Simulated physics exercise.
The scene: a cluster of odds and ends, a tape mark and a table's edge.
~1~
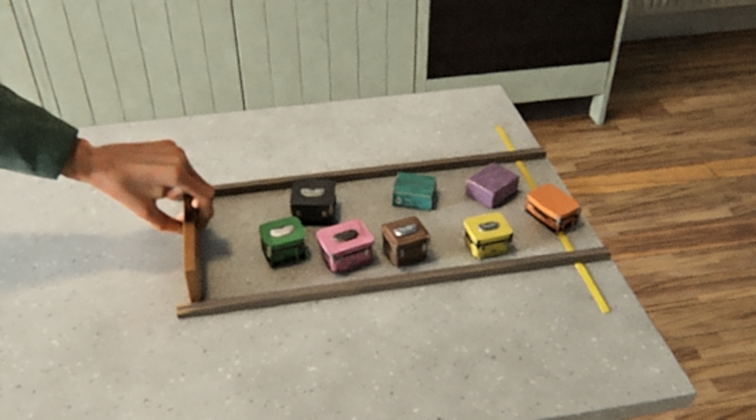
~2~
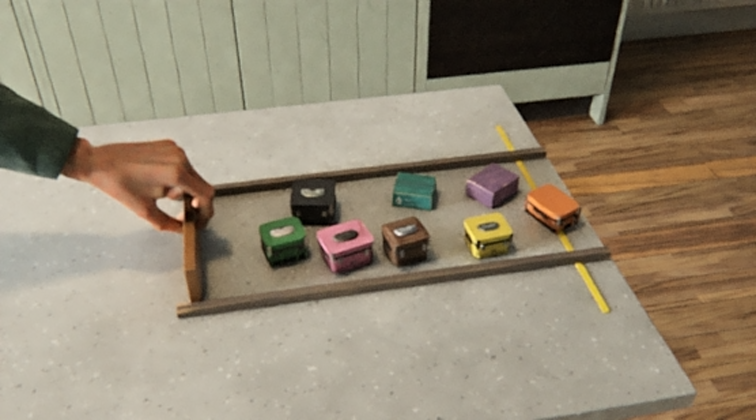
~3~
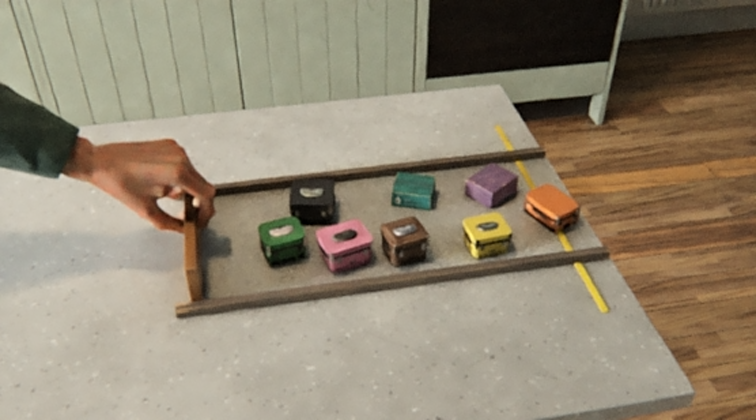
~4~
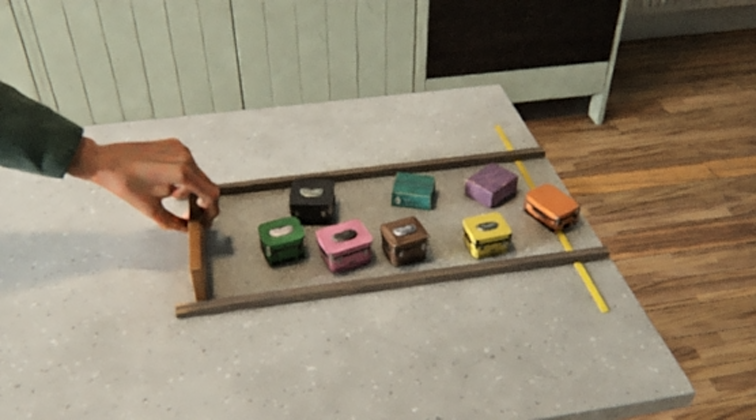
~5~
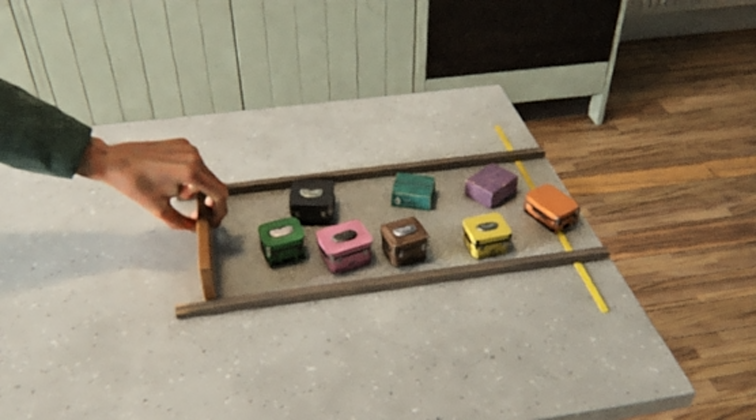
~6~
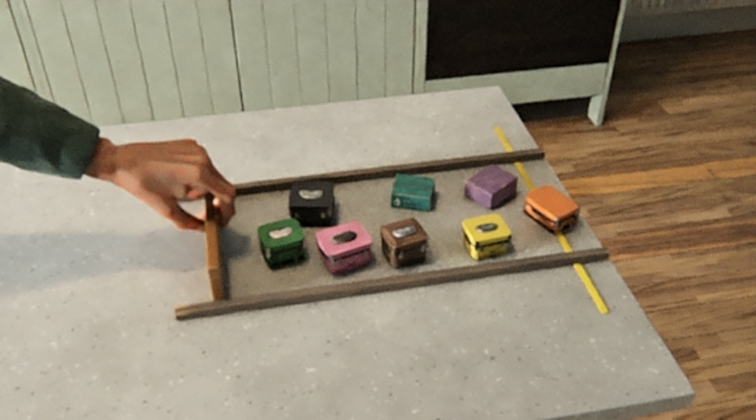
In this clip, a hand holds a wooden board at the left end of a railed track on a grey tabletop, then slides it slightly right toward eight small coloured cases, which stay still, the orange one beside yellow tape.
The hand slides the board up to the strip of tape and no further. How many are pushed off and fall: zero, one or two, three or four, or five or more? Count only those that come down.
Outcome: The number that fall off is five or more.
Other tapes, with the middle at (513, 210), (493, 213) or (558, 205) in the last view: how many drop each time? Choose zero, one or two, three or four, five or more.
The falls would be three to four; three to four; at least five.
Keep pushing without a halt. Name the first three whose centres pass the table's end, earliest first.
They are the yellow case, the purple block, the brown case.
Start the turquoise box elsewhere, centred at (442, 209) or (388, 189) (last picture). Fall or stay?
In that order, it goes over; is lost.
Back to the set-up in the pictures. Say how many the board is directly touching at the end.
It touches 2.
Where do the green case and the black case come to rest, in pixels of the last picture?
Near (569, 206) and (550, 173).
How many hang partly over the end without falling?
Overhanging: 2.
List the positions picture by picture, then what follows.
In the first frame, orange case (552, 209); purple block (492, 185); yellow case (487, 236); board (192, 231); tape (544, 206).
In the second frame, purple block (493, 185); brown case (405, 242).
In the third frame, yellow case (486, 236); turquoise box (414, 191).
In the fourth frame, orange case (551, 209); black case (313, 202).
In the fifth frame, purple block (491, 185); green case (282, 242).
In the sixth frame, orange case (551, 210); purple block (491, 186); yellow case (486, 237); board (213, 230); tape (543, 206).
Soon after, none off yet; orange case at rest near (551, 210); purple block at rest near (491, 186); yellow case at rest near (486, 237).
Then, none off yet; orange case at rest near (553, 209); purple block moved about its own width near (541, 182); yellow case moved well along near (599, 233).
At rest, the number that fall off is five or more; fallen, pink case, brown case, turquoise box, yellow case, purple block and orange case.
